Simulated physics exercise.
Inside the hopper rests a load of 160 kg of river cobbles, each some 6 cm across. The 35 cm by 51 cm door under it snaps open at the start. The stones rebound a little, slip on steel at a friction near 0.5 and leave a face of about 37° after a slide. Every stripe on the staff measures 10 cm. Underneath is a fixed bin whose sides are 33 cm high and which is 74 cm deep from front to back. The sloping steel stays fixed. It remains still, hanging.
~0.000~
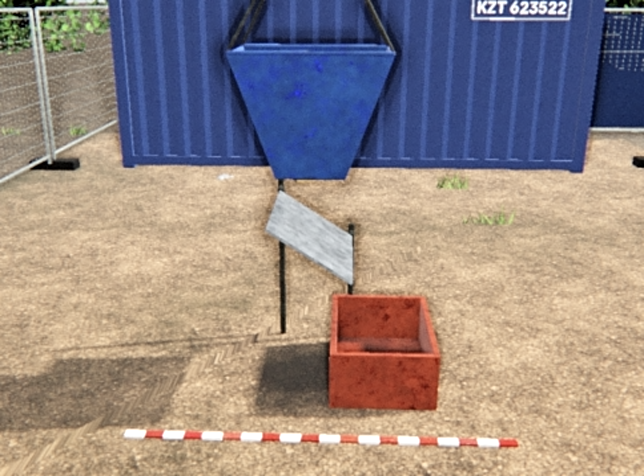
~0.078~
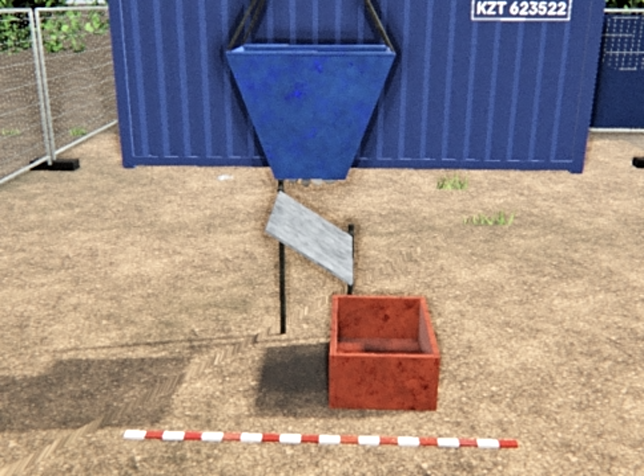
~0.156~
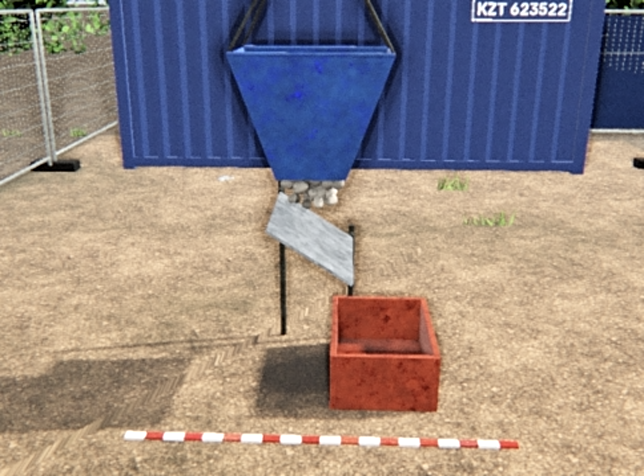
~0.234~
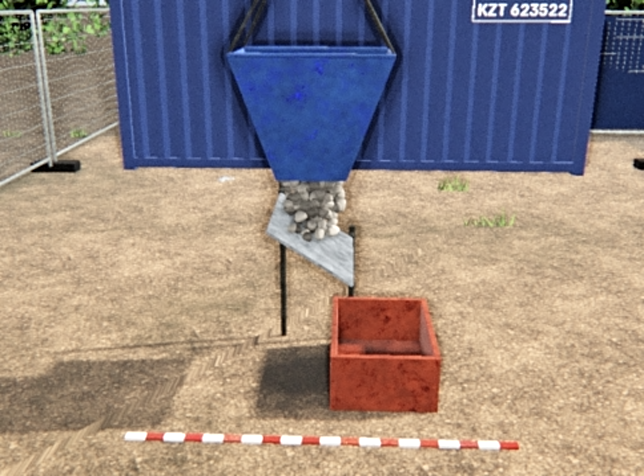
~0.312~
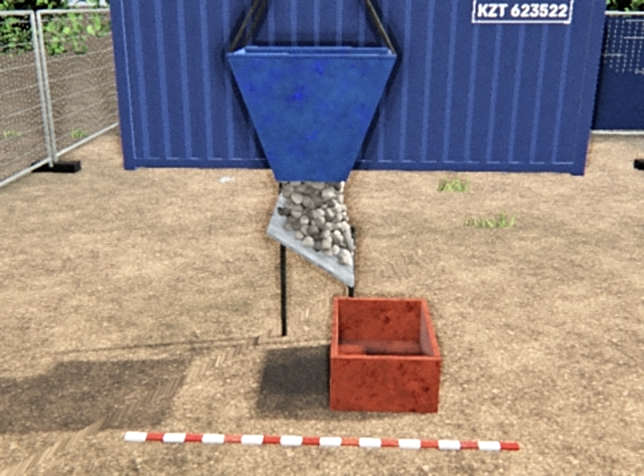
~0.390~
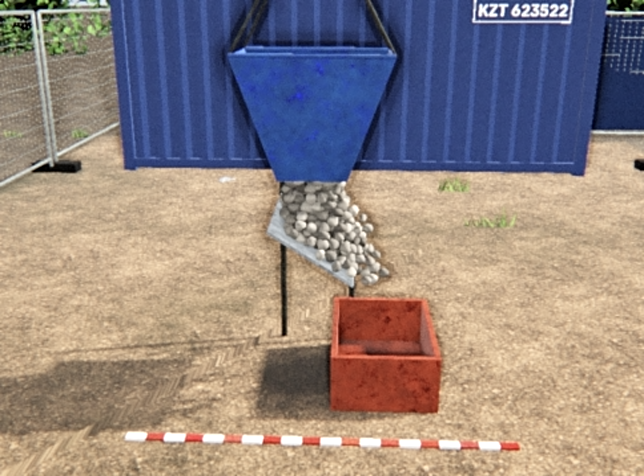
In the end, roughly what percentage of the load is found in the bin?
Roughly 58 % of the load is found there.
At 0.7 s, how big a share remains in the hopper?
Close to 0 per cent of the load.
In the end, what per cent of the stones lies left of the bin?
Around 5 per cent of it.
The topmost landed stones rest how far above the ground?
Max stone height at rest approx 34 cm.
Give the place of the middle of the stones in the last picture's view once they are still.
Around (405, 365).
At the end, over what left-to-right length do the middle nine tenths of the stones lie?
I'd say close to 120 cm, left to right.
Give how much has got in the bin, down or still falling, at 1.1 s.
Something like 55 percent.
After 0.7 s, 0 % in the hopper, 41 % on the steel, 7 % falling or lying left of the bin, 39 % falling or lying in the bin, 14 % falling or lying beside or right of the bin; the stones farthest right are at (459, 345).
After 1.1 s, 0 % in the hopper, 4 % on the steel, 3 % falling or lying left of the bin, 56 % falling or lying in the bin, 37 % falling or lying beside or right of the bin; the stones farthest right are at (549, 386).
After 1.7 s, 0 % in the hopper, 3 % falling or lying left of the bin, 58 % falling or lying in the bin, 39 % falling or lying beside or right of the bin; the stones farthest right are at (632, 411).
After 2.6 s, 0 % in the hopper, 3 % falling or lying left of the bin, 58 % falling or lying in the bin, 39 % falling or lying beside or right of the bin; the stones farthest right are at (643, 397).
After 4.5 s, 0 % in the hopper, 3 % left of the bin, 58 % in the bin, 39 % beside or right of the bin; the stones farthest right are at (643, 397).
